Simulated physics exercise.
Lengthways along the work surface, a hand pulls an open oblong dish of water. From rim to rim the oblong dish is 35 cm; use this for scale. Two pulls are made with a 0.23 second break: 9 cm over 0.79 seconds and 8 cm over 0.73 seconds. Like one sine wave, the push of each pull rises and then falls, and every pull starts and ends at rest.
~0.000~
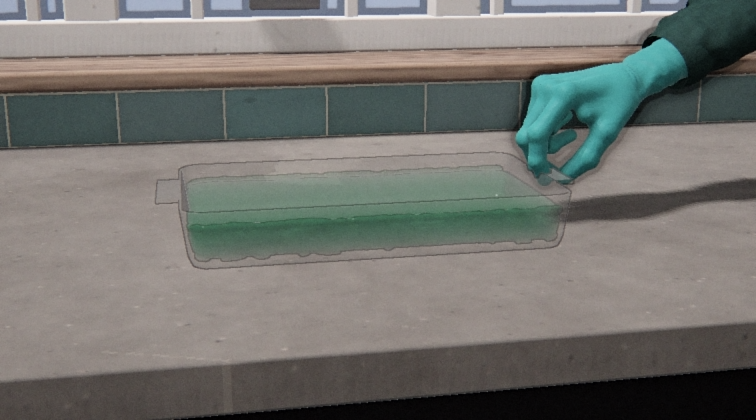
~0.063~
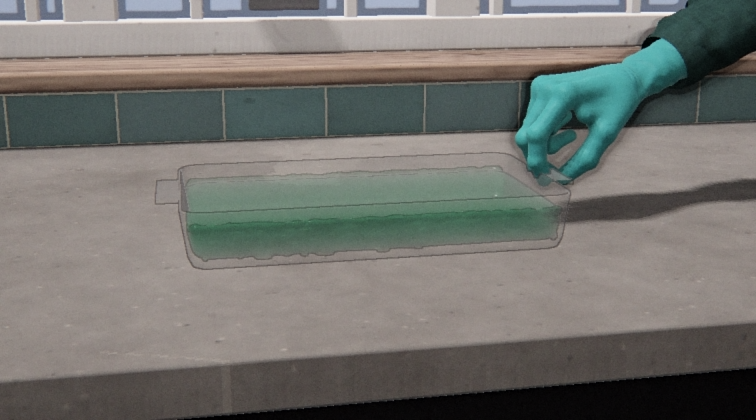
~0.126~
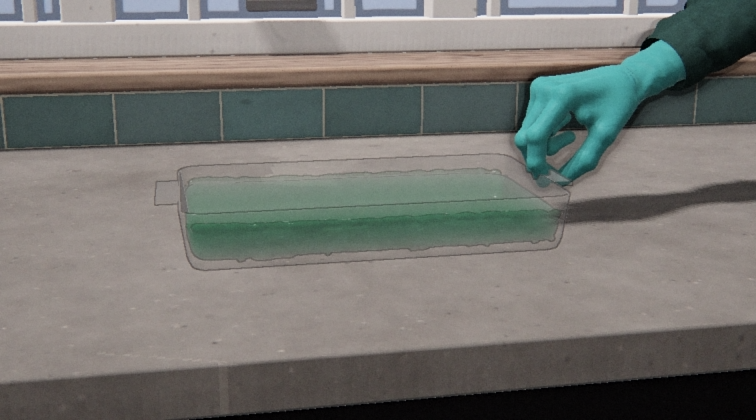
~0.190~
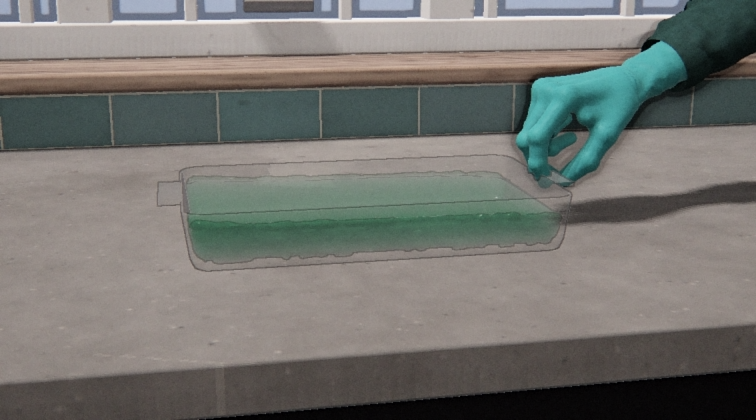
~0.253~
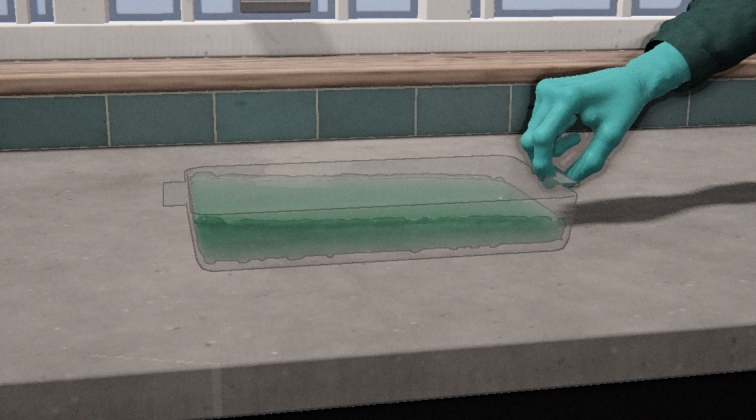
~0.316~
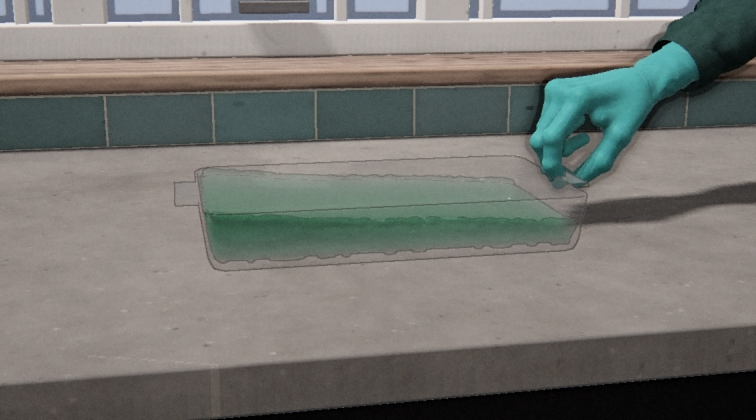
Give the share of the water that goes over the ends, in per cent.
19 %.
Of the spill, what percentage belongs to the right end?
I'd say close to 50 in a hundred leaves on the right.
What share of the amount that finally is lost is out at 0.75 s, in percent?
It's close to 0 percent at that time.
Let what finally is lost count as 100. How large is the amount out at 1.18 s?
20 per cent or so.
By 0.75 s it has gone 9 cm; 0 per cent is out over the left end and 0 over the right.
By 1.18 s it has gone 9 cm; 0 per cent is out over the left end and 5 over the right.
By 1.61 s it has gone 17 cm; 8 per cent is out over the left end and 5 over the right.
By 2.04 s it has gone 17 cm; 8 per cent is out over the left end and 10 over the right.
At rest 19 per cent is out in all, 9 of it over the left end.
